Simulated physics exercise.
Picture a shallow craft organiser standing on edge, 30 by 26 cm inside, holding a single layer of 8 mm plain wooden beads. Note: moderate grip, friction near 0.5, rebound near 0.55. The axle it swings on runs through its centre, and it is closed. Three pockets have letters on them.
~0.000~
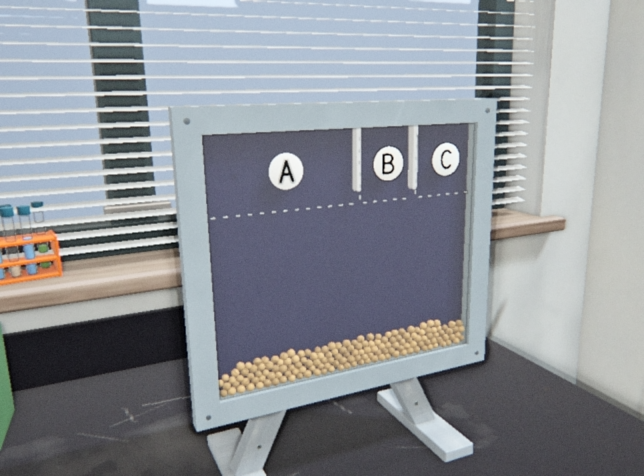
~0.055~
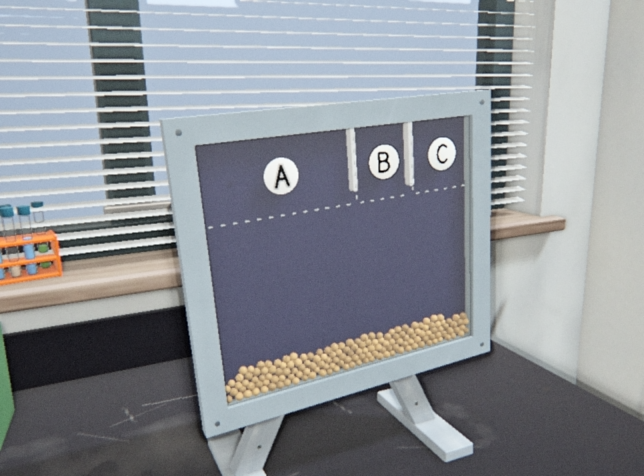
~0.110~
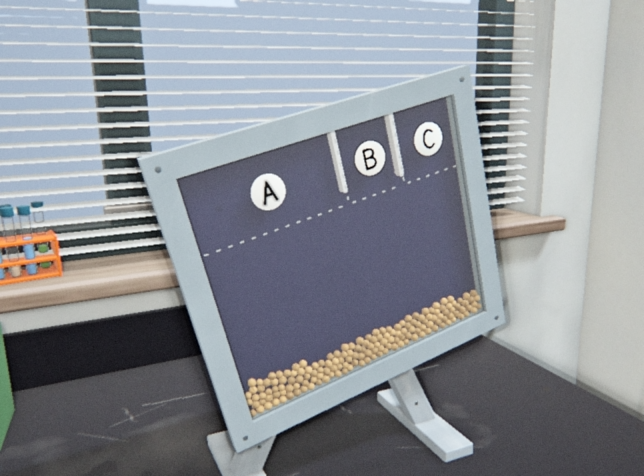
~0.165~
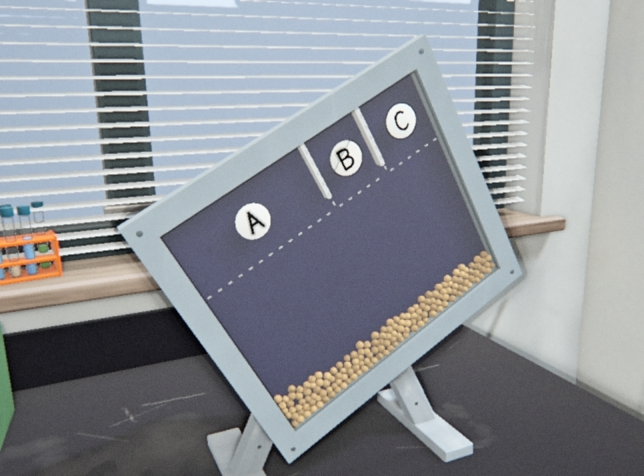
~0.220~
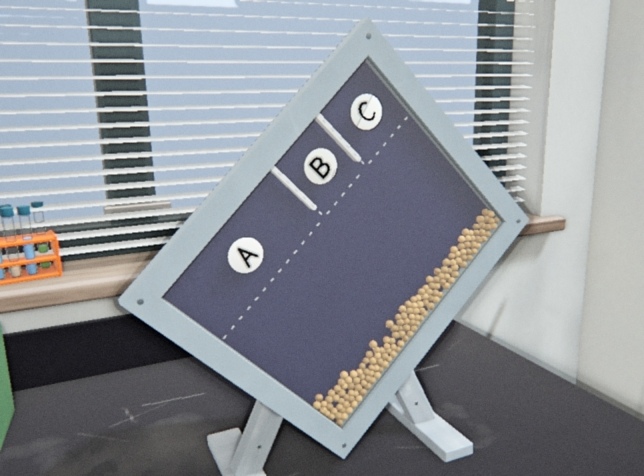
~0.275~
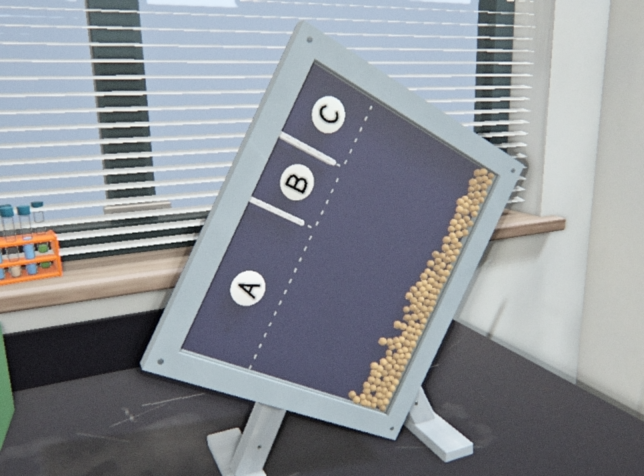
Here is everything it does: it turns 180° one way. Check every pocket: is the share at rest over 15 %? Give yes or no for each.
A: Yes, B: No, C: No.
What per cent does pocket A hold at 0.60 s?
I'd say some 45 in a hundred.
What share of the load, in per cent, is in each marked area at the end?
In per cent: Pocket A gets 95, pocket B gets 0, pocket C gets 0.
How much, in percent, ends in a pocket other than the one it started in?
About 100 percent.
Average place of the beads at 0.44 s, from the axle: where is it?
Roughly 11 centimetres to the right and 3 centimetres below.
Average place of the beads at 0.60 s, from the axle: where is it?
About 8 cm right and 6 cm below.
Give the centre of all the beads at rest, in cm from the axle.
Some 7 cm right and 10 cm below.
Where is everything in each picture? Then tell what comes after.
The first frame shows level; about 160 beads; load centre (352, 354); top bead (430, 324); A (286, 171), B (388, 164), C (446, 159).
The second frame shows turned 3° anticlockwise; load centre (356, 353); top bead (434, 318).
The third frame shows turned 13° anticlockwise; load centre (368, 349); top bead (474, 293); wall ends (343, 190), (400, 174).
The fourth frame shows turned 28° anticlockwise; load centre (388, 338); top bead (484, 255).
The fifth frame shows turned 45° anticlockwise; load centre (407, 322); top bead (486, 212).
The sixth frame shows turned 61° anticlockwise; load centre (422, 302); top bead (483, 172); A (248, 288), B (297, 182), C (329, 115).
After 0.44 s, it stands 110° anticlockwise; the beads' middle is 11 cm right of and 3 cm below the centre; nothing in the marked areas.
After 0.60 s, it stands 158° anticlockwise; the beads' middle is 8 cm right of and 6 cm below the centre; A 45 %.
After 0.74 s, it stands 180° anticlockwise; the beads' middle is 9 cm right of and 8 cm below the centre; A 80 %.
All still by 1.5 s, it stands 180° anticlockwise; A 95 %, B 0 %, C 0 %.
